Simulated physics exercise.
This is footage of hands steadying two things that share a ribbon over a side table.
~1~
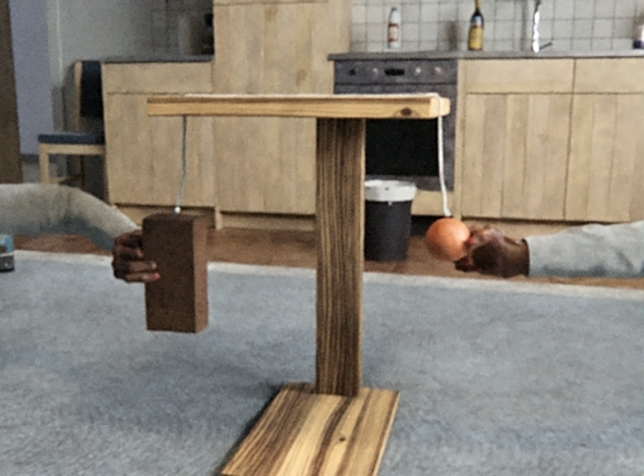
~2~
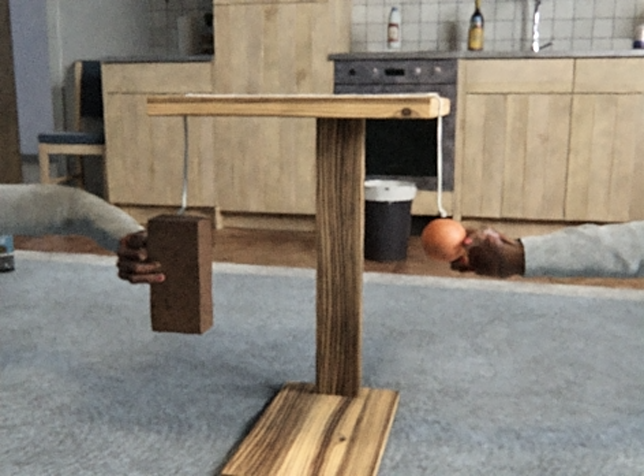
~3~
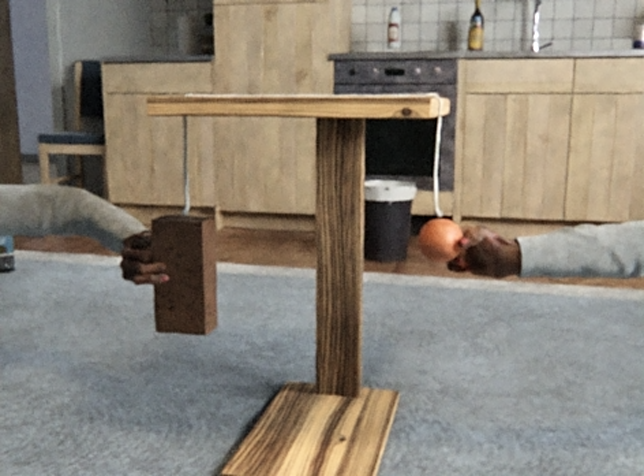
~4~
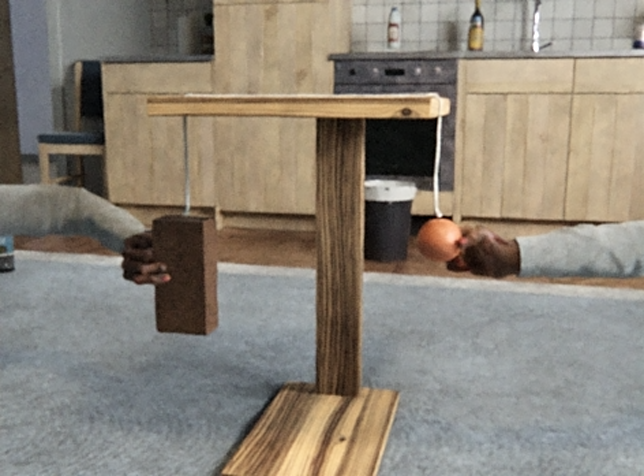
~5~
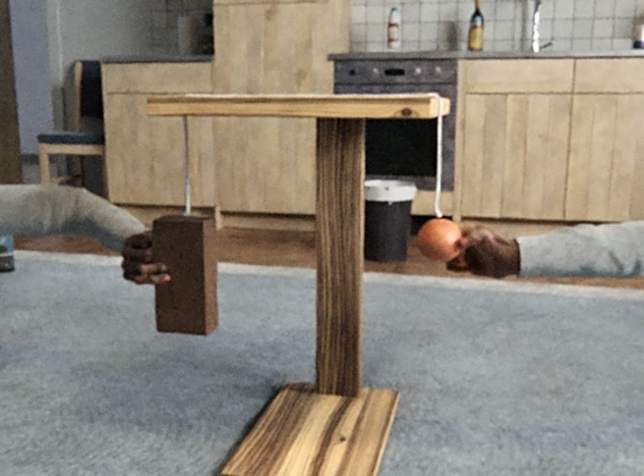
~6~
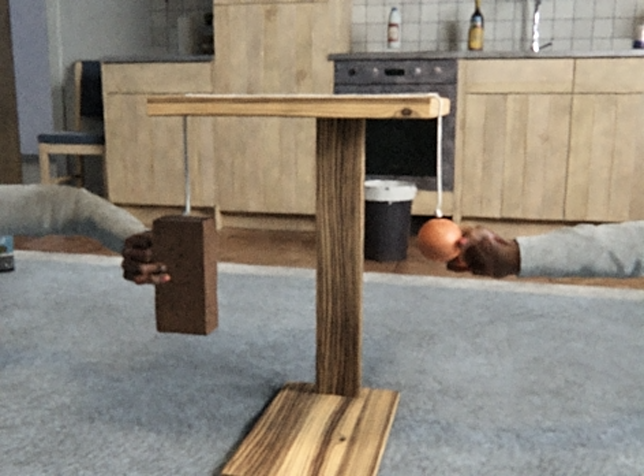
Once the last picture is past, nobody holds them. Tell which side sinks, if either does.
The left side sinks.
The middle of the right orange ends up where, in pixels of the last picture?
Resting spot: Close to (48, 397).
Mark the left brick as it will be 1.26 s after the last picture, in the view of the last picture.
Its middle sits at pixel (206, 399) by then.
Then, 0.66 s later than the last view, left brick down on the floor near (211, 398); right orange pulled up onto the top near (354, 65).
Then, 1.26 s later than the last view, left brick down on the floor near (206, 400); right orange higher near (131, 185).
Finally, left brick down on the floor near (209, 400); right orange down on the floor near (48, 397). The ribbon drops leftwards.
